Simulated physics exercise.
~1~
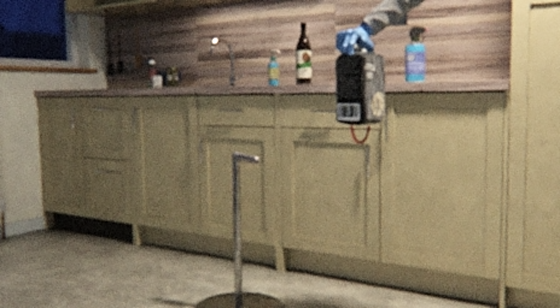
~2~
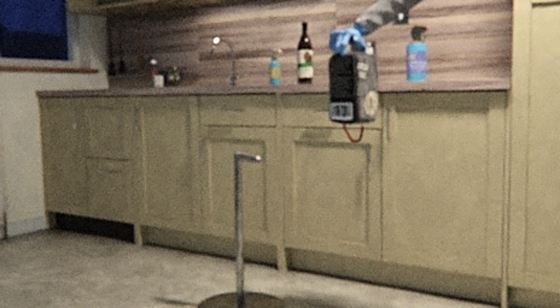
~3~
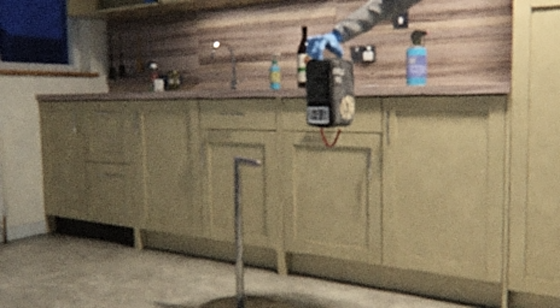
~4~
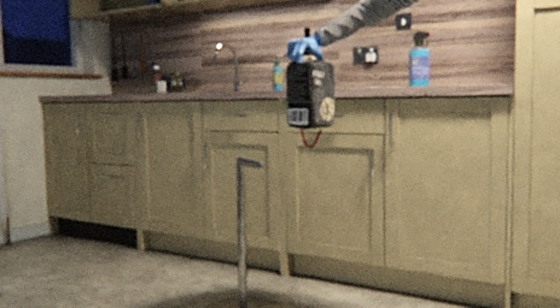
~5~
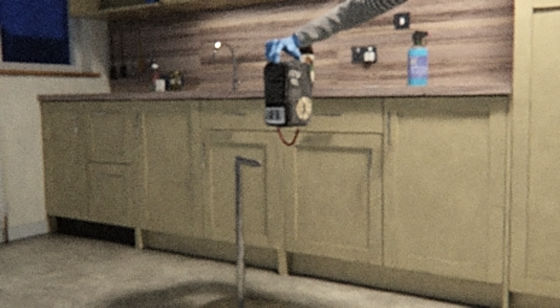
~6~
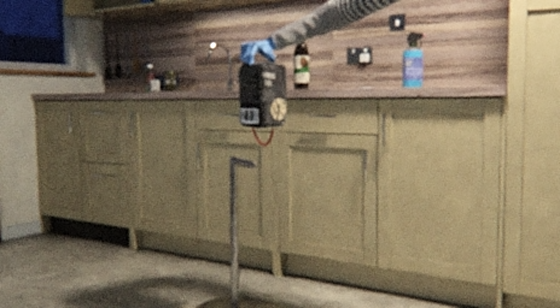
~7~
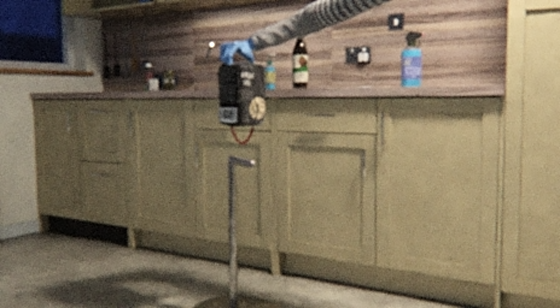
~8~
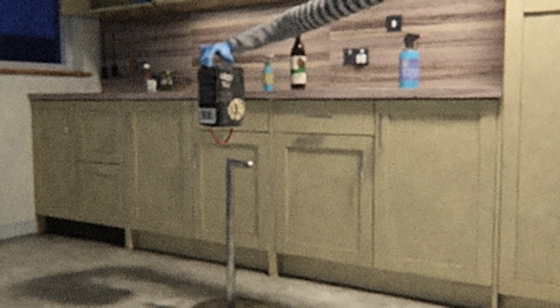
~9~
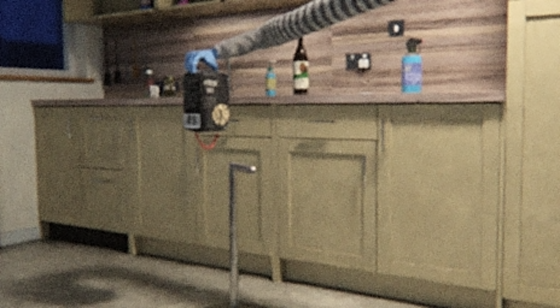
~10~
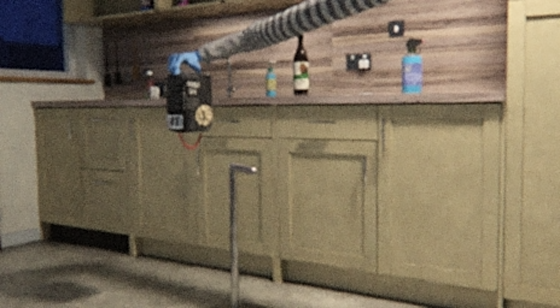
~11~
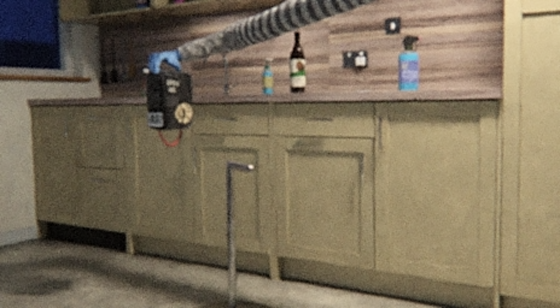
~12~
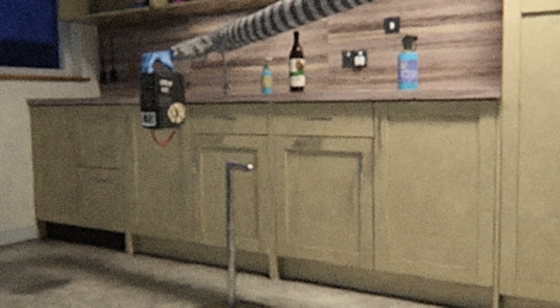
In a kitchen with green cupboards, a blue-gloved hand on a long grey arm carried an upright black sack with a reddish loop dangling beneath it steadily left, over a hooked metal post and on past it, without anything catching.
